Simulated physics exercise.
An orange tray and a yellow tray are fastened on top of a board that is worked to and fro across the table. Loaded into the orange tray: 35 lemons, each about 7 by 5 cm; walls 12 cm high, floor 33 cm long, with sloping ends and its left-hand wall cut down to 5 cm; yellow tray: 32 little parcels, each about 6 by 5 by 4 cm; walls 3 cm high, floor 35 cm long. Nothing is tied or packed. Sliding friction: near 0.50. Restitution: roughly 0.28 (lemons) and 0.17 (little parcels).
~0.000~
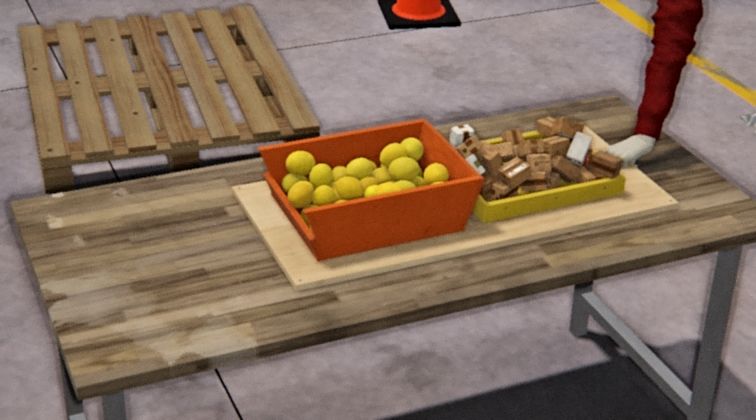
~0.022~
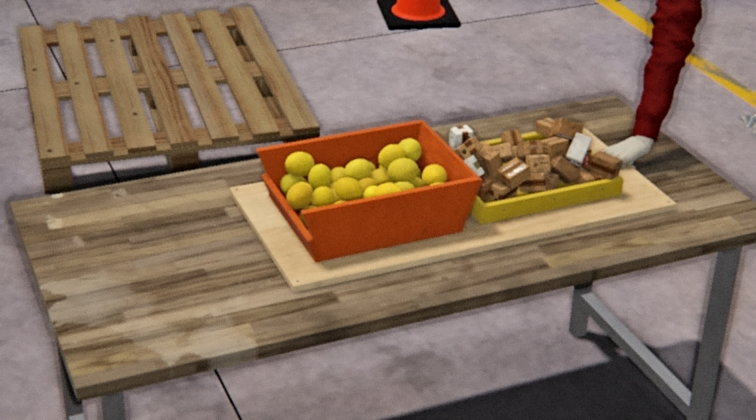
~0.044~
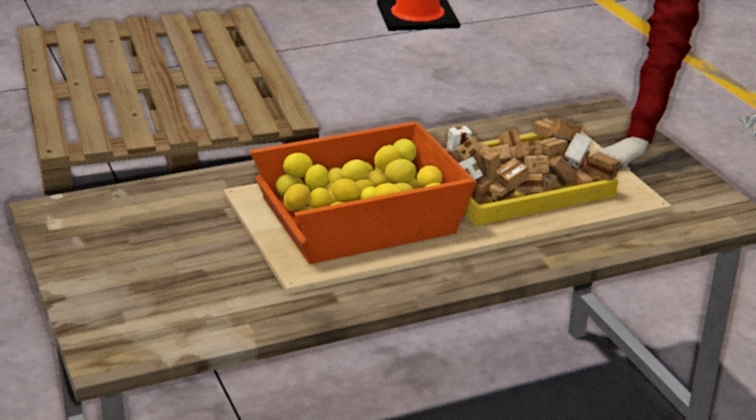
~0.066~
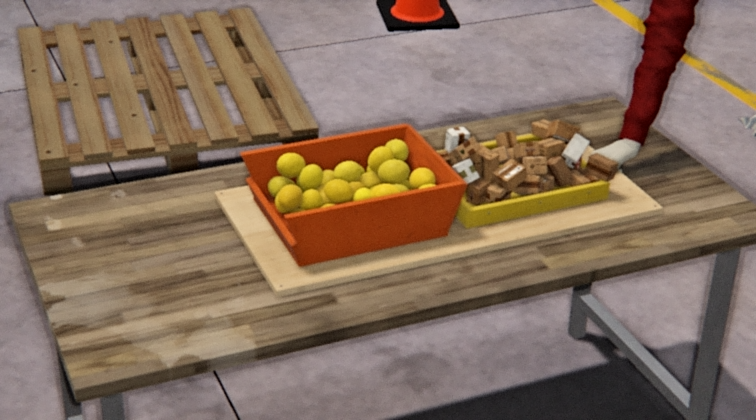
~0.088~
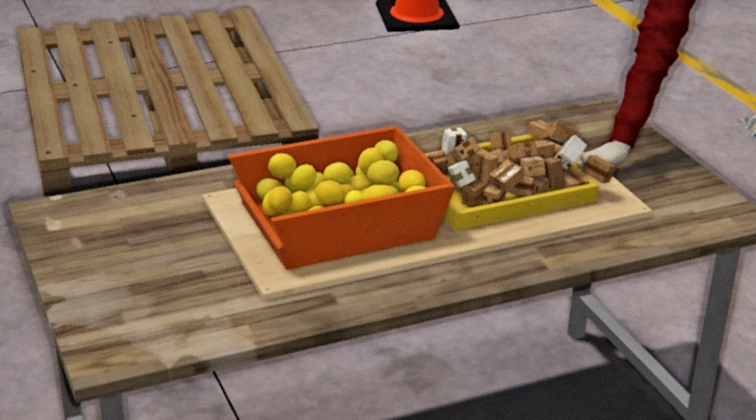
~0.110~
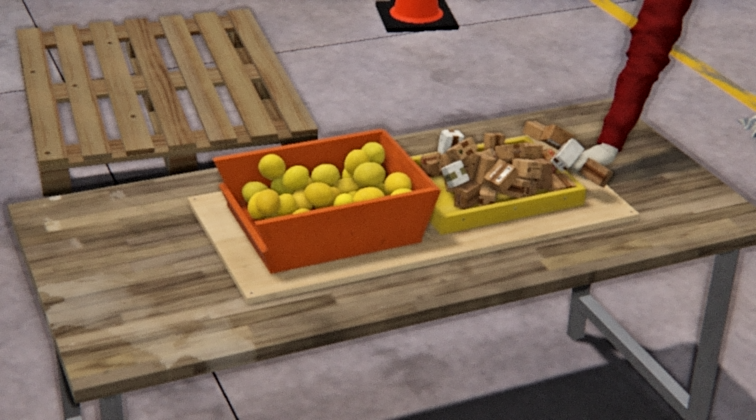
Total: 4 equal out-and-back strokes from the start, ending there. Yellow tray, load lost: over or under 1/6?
Over.
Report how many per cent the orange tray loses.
Lost from the orange tray: 65 percent.
After 0.55 s, orange tray 28 in, 7 out and yellow tray 27 in, 5 out.
After 1.10 s, orange tray 19 in, 16 out and yellow tray 19 in, 13 out.
After 1.88 s, orange tray 14 in, 21 out and yellow tray 17 in, 15 out.
Outcome (at 2.87 s), orange tray 12 in, 23 out and yellow tray 17 in, 15 out. Asked share, 15 of 32, 47 per cent.
